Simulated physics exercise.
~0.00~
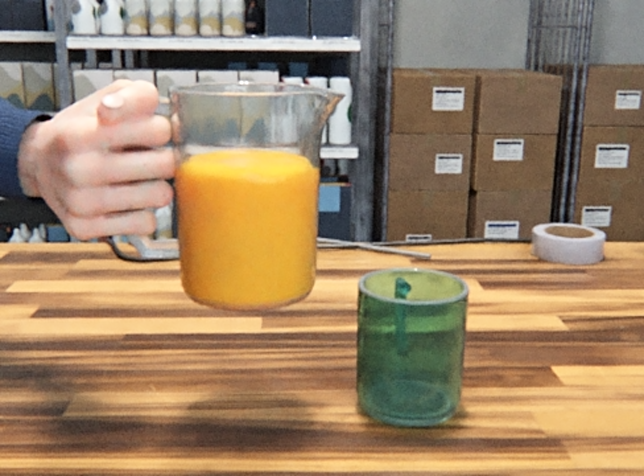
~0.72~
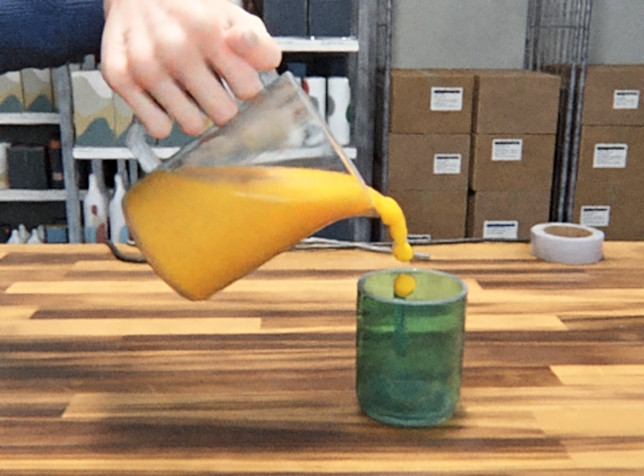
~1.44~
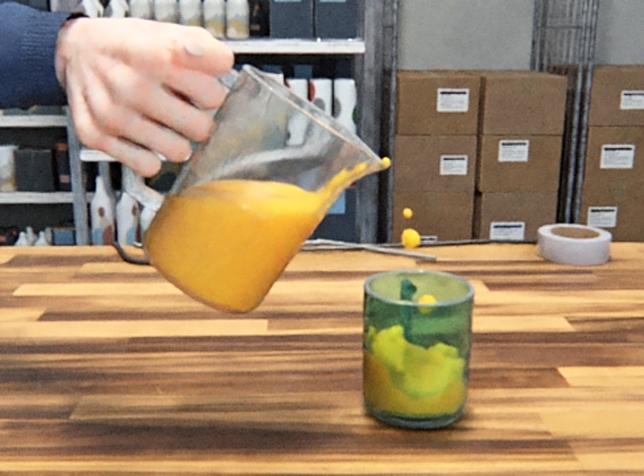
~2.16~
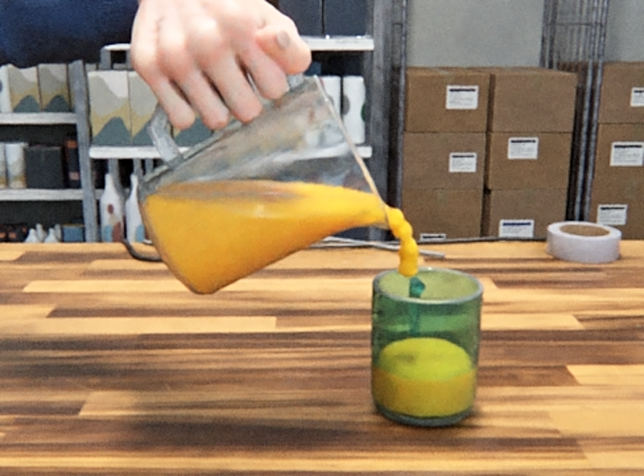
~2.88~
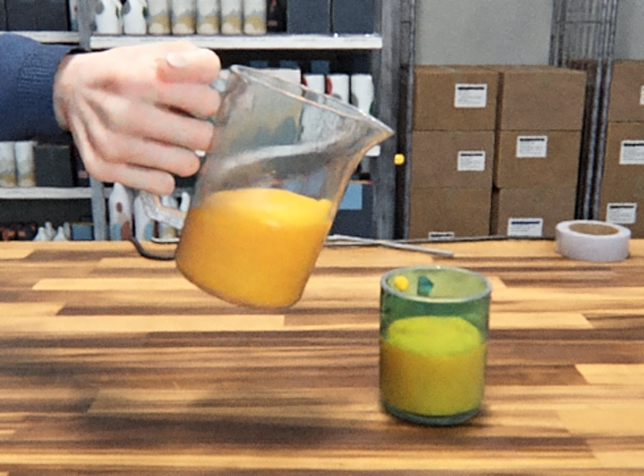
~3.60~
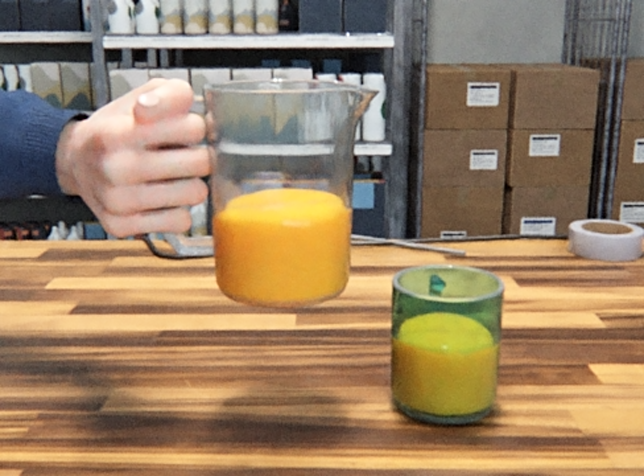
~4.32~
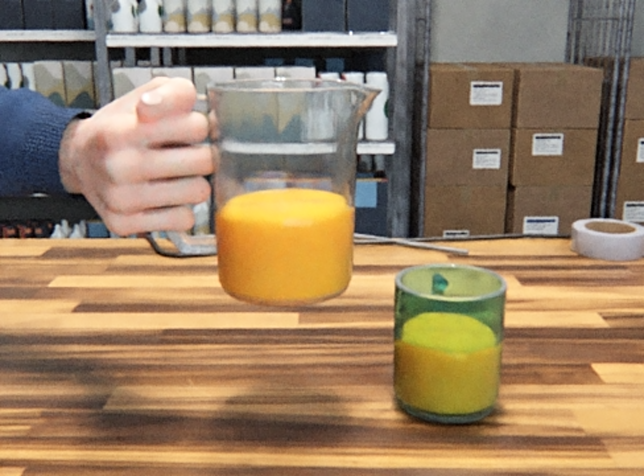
In a stockroom, a hand tipping a glass pitcher of orange juice twice into a green glass cup, then holding it upright, part-full.
